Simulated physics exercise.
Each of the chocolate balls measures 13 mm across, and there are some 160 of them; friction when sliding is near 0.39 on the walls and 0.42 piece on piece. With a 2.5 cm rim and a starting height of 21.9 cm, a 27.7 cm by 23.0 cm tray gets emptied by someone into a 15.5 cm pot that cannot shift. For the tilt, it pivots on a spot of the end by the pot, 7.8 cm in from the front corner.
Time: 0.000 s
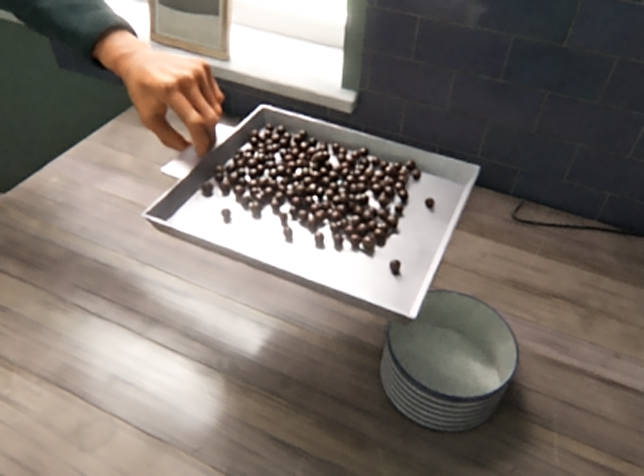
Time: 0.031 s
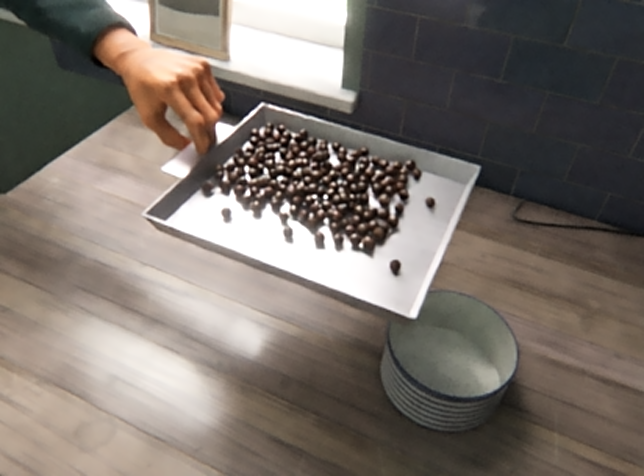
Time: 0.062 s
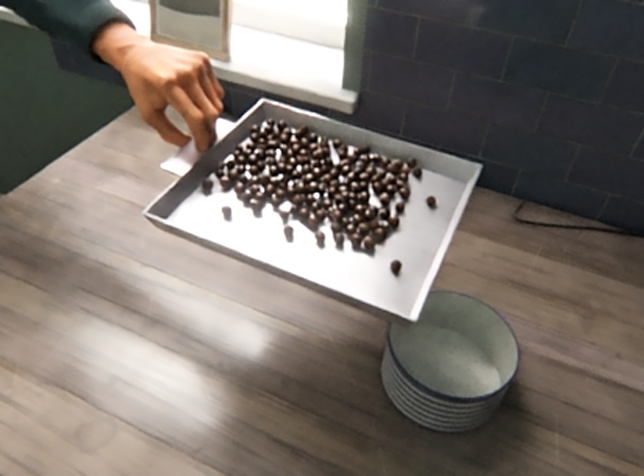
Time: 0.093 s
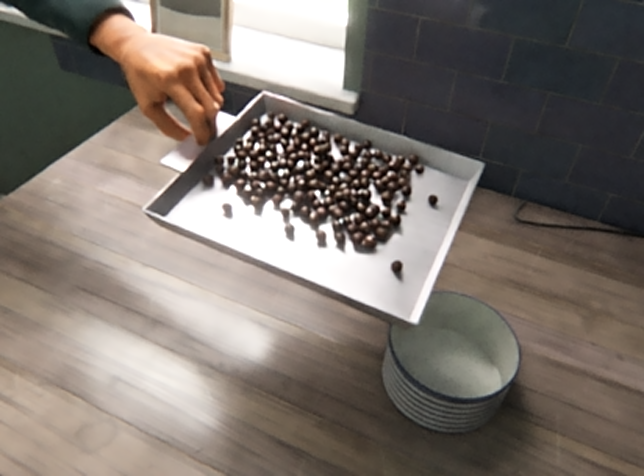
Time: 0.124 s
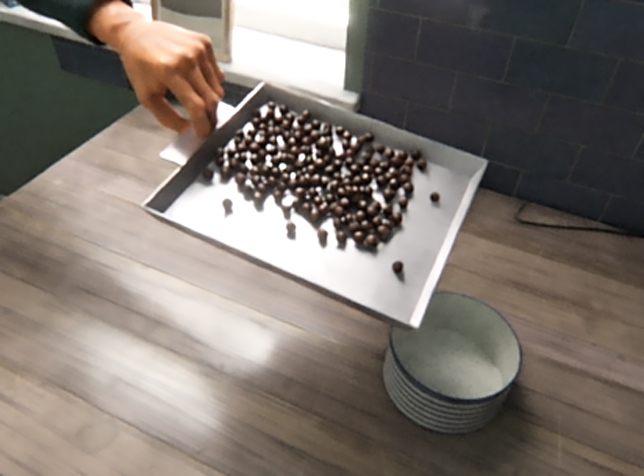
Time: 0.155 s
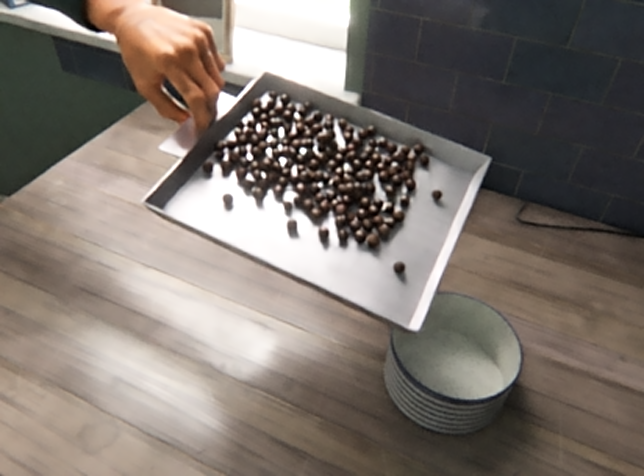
A hand in a dark green sleeve reaches in at the upper left beside a bright window, seen from above over a grey-brown wooden counter backed by dark tiles. It is at the left end of a shallow silver tray scattered with dark chocolate balls, above a round grey pot at the lower right. The tray starts still, then its left end lifts slightly, tilting toward the pot, while the balls barely shift.
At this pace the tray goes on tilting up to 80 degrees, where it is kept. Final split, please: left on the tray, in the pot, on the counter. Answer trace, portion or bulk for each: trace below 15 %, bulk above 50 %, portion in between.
Left on the tray: Trace. Pot: Trace. Counter: Bulk.
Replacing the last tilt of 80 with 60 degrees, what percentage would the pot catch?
That would give about 0 per cent.
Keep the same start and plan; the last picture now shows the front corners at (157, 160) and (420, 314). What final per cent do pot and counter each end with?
Per cent by place - pot 30, counter 70.
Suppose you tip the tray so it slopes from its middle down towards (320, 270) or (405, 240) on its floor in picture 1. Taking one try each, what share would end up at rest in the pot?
Around 0 % for the first direction, around 45 % for the second.
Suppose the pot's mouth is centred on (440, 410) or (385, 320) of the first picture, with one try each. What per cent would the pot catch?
Spot one: Some 80 per cent; spot two: Some 0 per cent.
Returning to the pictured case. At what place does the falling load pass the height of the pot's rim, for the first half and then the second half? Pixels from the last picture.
(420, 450) or so first, later (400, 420).
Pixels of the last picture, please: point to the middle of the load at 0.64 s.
Near (394, 312).
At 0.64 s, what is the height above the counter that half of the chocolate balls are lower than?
About 22 cm.
Then, at 0.45 s, tilt 45 degrees; the tray holds 100 %, the pot 0 %.
After 0.64 s, tilt 68 degrees; the tray holds 80 %, the pot 0 %.
Then, at 0.96 s, tilt 80 degrees; the tray holds 15 %, the pot 0 %.
By 2.1 s all is still; tray 0 %, pot 0 %, counter 100 %.
